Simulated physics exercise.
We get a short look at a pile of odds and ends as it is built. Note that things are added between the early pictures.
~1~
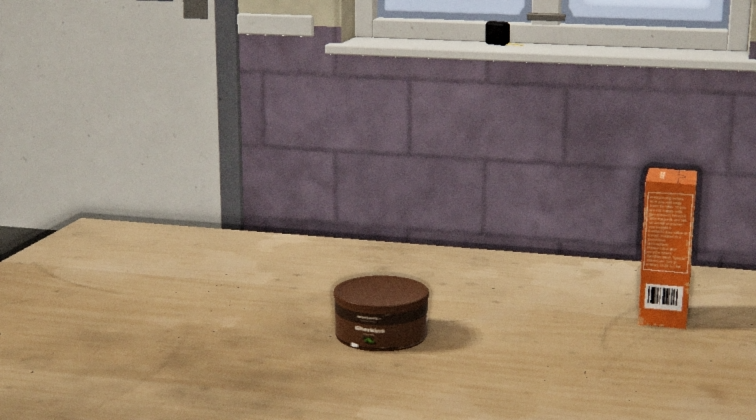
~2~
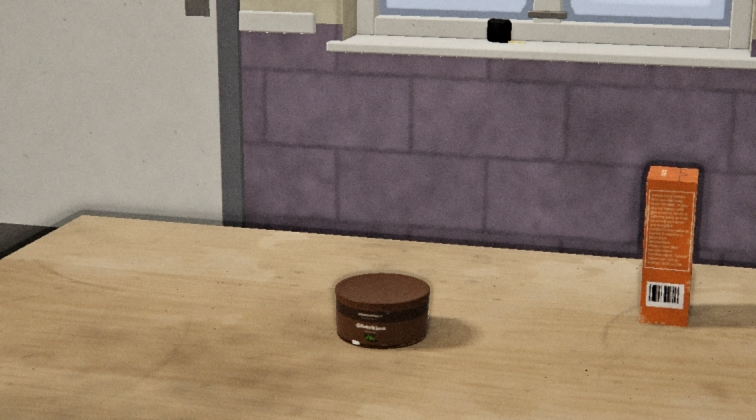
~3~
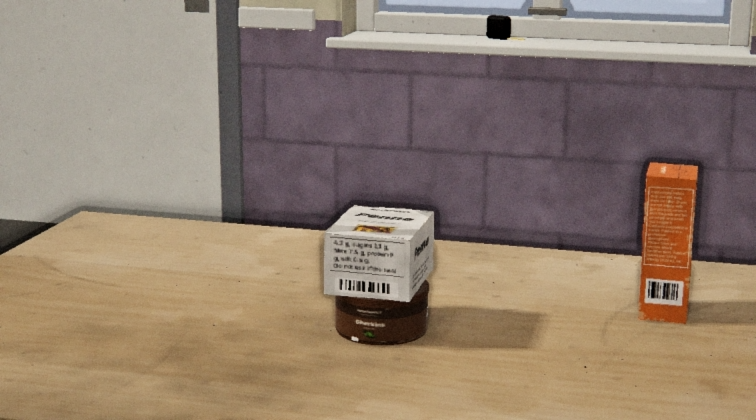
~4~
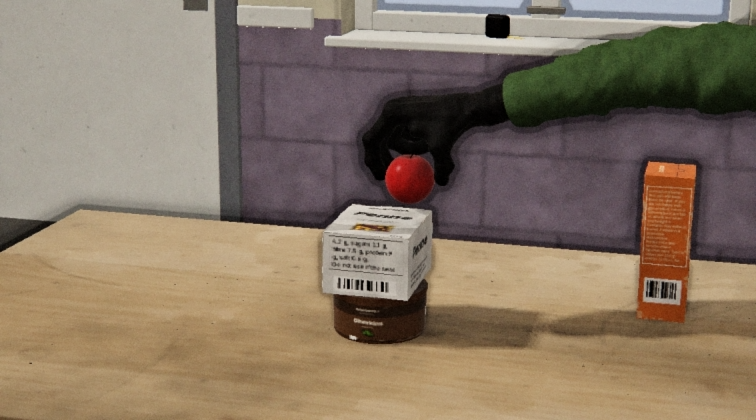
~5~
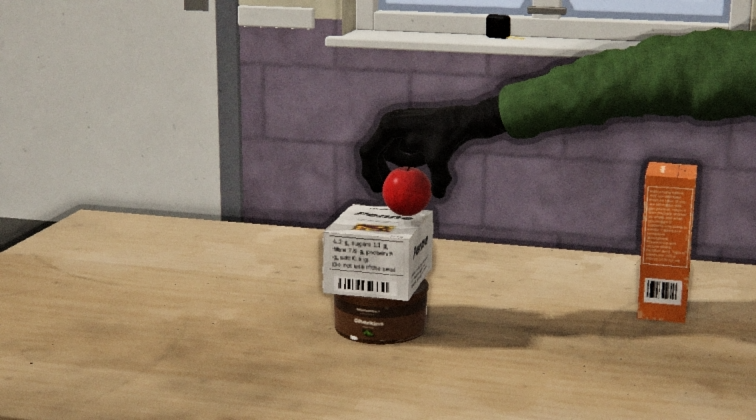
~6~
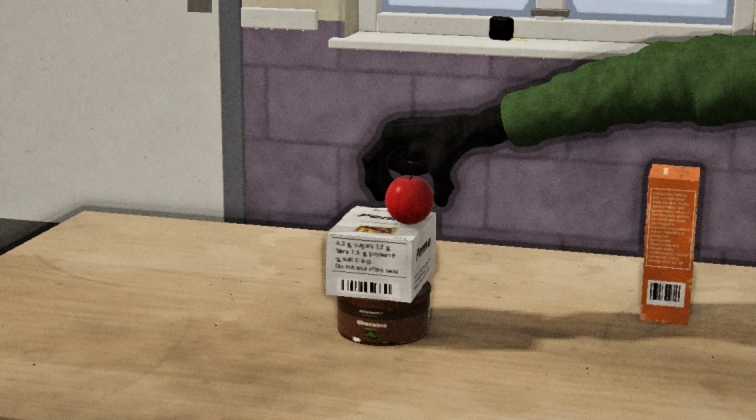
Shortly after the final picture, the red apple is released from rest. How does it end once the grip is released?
Safe to say it works.
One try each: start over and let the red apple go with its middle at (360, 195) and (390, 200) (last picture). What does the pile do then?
Attempt one, the pile survives; attempt two, it survives.
Then, 0.50 s later than the last frame, all is still.
Then, 1.20 s later than the last frame, red apple resting near (410, 200).
When it is over, all 4 as before. End places, in pixels of the last picture, red apple near (410, 200). The pile keeps its balance.
